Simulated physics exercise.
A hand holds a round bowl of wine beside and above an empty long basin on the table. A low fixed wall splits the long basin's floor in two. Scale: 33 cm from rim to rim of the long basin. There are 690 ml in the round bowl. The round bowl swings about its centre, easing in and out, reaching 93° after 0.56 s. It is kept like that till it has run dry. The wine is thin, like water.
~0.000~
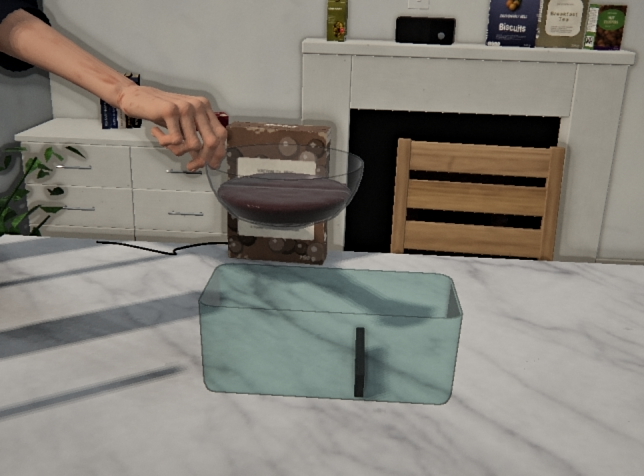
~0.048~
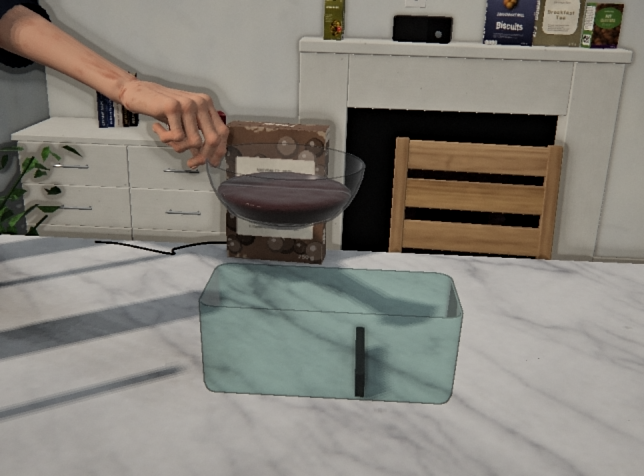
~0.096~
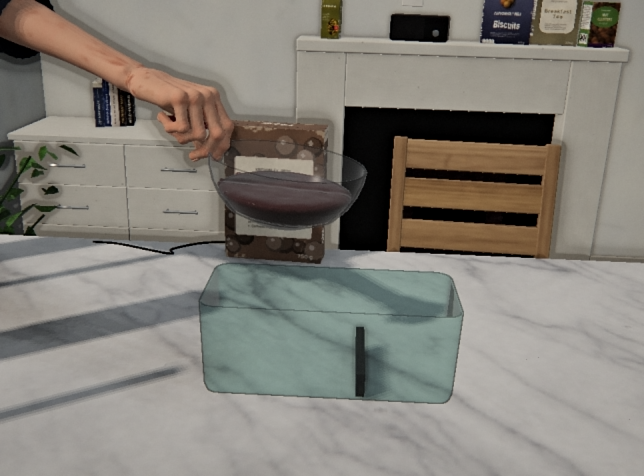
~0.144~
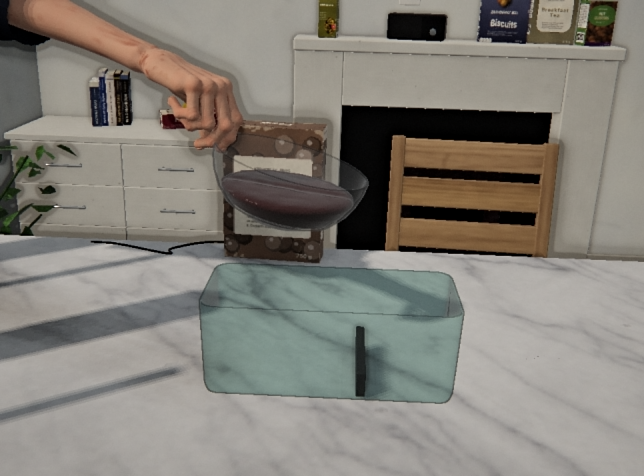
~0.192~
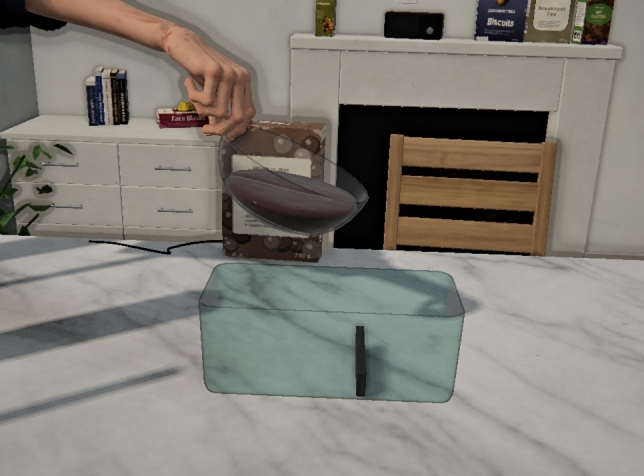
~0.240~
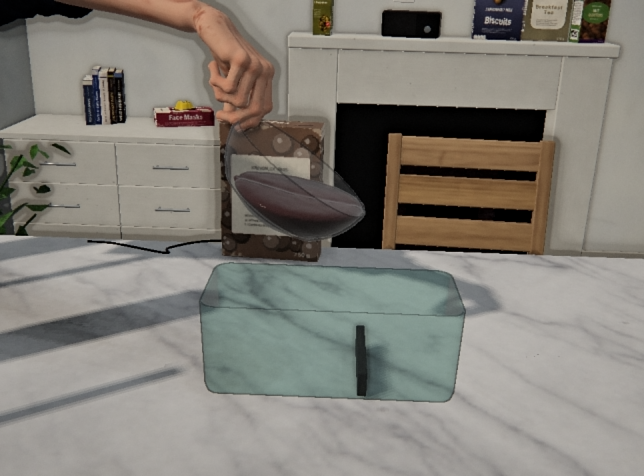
On a marble table in a living room, a hand held a clear round bowl of dark wine above an empty greenish basin and tilted it rightward, slowly at first, then more steeply.
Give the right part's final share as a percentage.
The far part has some 54 per cent.
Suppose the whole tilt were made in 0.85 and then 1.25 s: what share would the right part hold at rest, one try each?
First 65, then 75 per cent.
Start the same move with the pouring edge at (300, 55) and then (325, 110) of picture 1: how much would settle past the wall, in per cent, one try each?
In turn about 20 and 35 per cent.
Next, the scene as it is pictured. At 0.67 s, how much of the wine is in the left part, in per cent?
Some 22 per cent.
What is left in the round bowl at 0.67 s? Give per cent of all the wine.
About 1 per cent.
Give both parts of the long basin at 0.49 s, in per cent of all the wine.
Near 2 on the left, 50 on the right.
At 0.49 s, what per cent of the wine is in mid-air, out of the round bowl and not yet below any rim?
Near 38 in a hundred.
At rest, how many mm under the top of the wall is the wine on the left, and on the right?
Some 24 mm on the left and 10 mm on the right.
Then, 0.49 s in, the tilt is 89° and 11 per cent is still to pour, 2 is left of the wall and 49 right of it.
Then, 0.67 s in, the tilt is 93° and 1 per cent is still to pour, 23 is left of the wall and 58 right of it.
Then, 0.86 s in, the tilt is 93° and 1 per cent is still to pour, 34 is left of the wall and 61 right of it.
Then, 1.06 s in, the tilt is 93° and 0 per cent is still to pour, 40 is left of the wall and 57 right of it.
Finally, 43 per cent lies left of the wall, 54 right of it and 3 outside.
